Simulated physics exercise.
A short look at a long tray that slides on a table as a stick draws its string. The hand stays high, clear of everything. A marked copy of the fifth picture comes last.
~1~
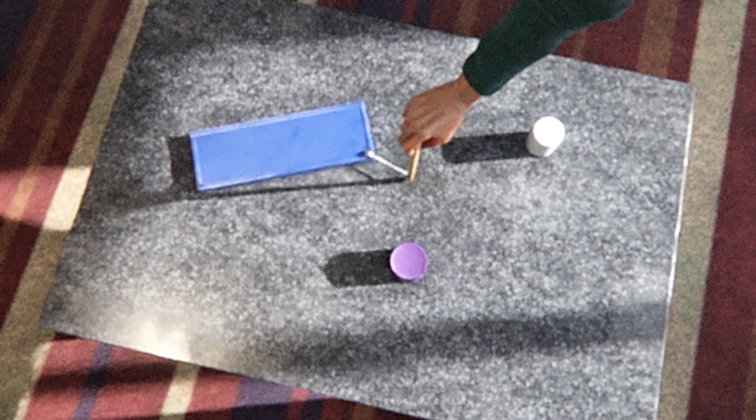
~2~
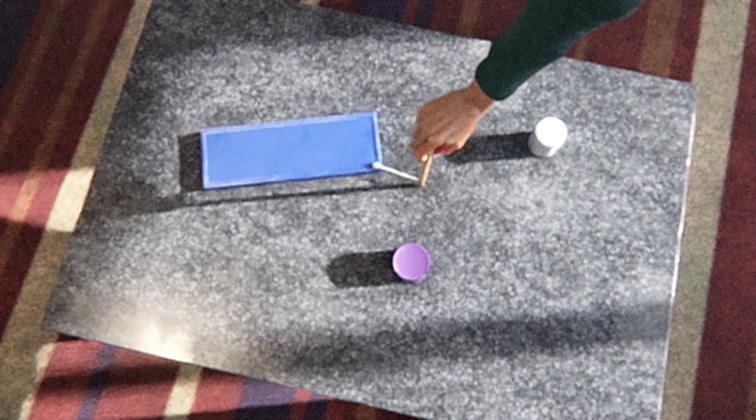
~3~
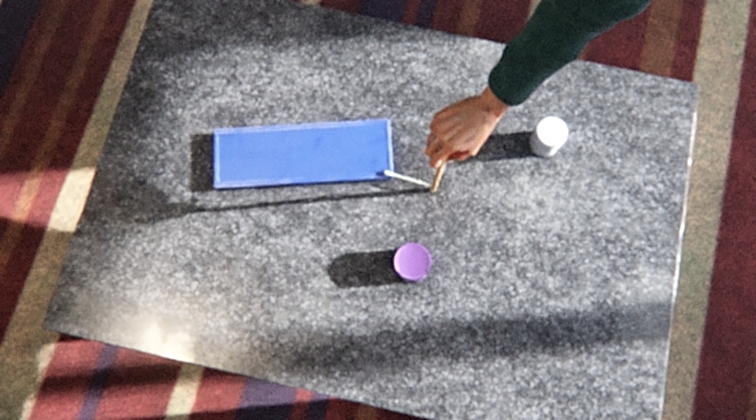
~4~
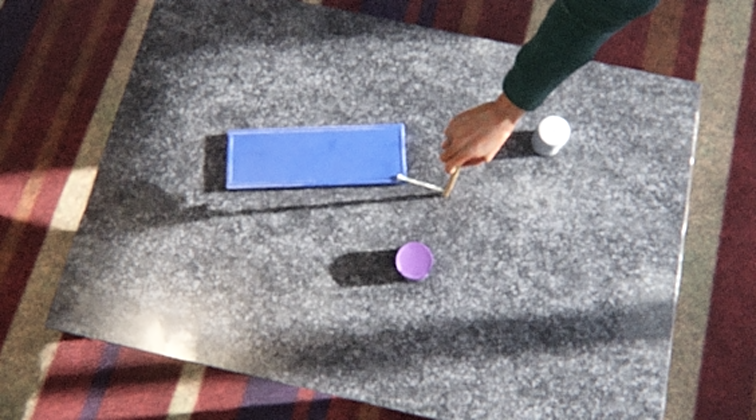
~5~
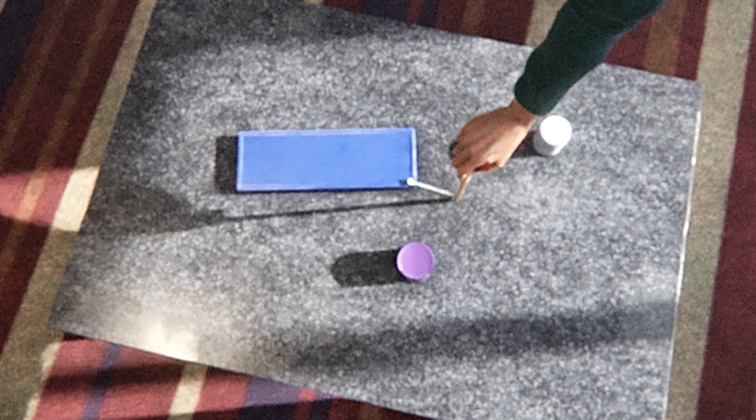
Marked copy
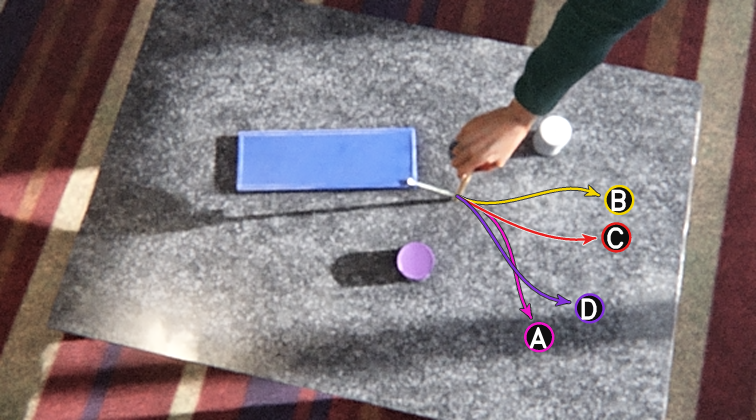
At the start, a hand holds a small stick tied by a pale string to the right end of a long blue tray, with a white tin and purple tub nearby. The hand draws the stick right and slightly down, and the tray slides a short way right, turning slightly clockwise as it follows.
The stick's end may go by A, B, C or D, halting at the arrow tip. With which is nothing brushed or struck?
Line C does it.
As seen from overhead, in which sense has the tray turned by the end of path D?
It turns clockwise.
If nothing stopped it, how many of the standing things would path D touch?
One.
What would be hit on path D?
The purple tub.
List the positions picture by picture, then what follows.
White tin (544, 138); blue tray (282, 145); purple tub (408, 263), in the first picture.
Blue tray (290, 149); white tin (547, 138), in the second picture.
Blue tray (302, 153); white tin (548, 138), in the third picture.
Blue tray (316, 156); white tin (550, 137), in the fourth picture.
Blue tray (326, 159); white tin (551, 137); purple tub (415, 263), in the fifth picture.
On the marked copy, A from (457, 196) via (510, 251) to (531, 318); B from (457, 196) via (533, 196) to (599, 195); C from (457, 196) via (528, 230) to (595, 238); D from (457, 196) via (506, 257) to (569, 302).
With C. Early on, foot of the stick (502, 220), middle of the tray (372, 175).
Further on, foot of the stick (551, 237), middle of the tray (419, 191).
At the end, foot of the stick (595, 238), middle of the tray (459, 203); nothing has been touched.
As for the rest, A meets the purple tub; B meets the white tin; D meets the purple tub.
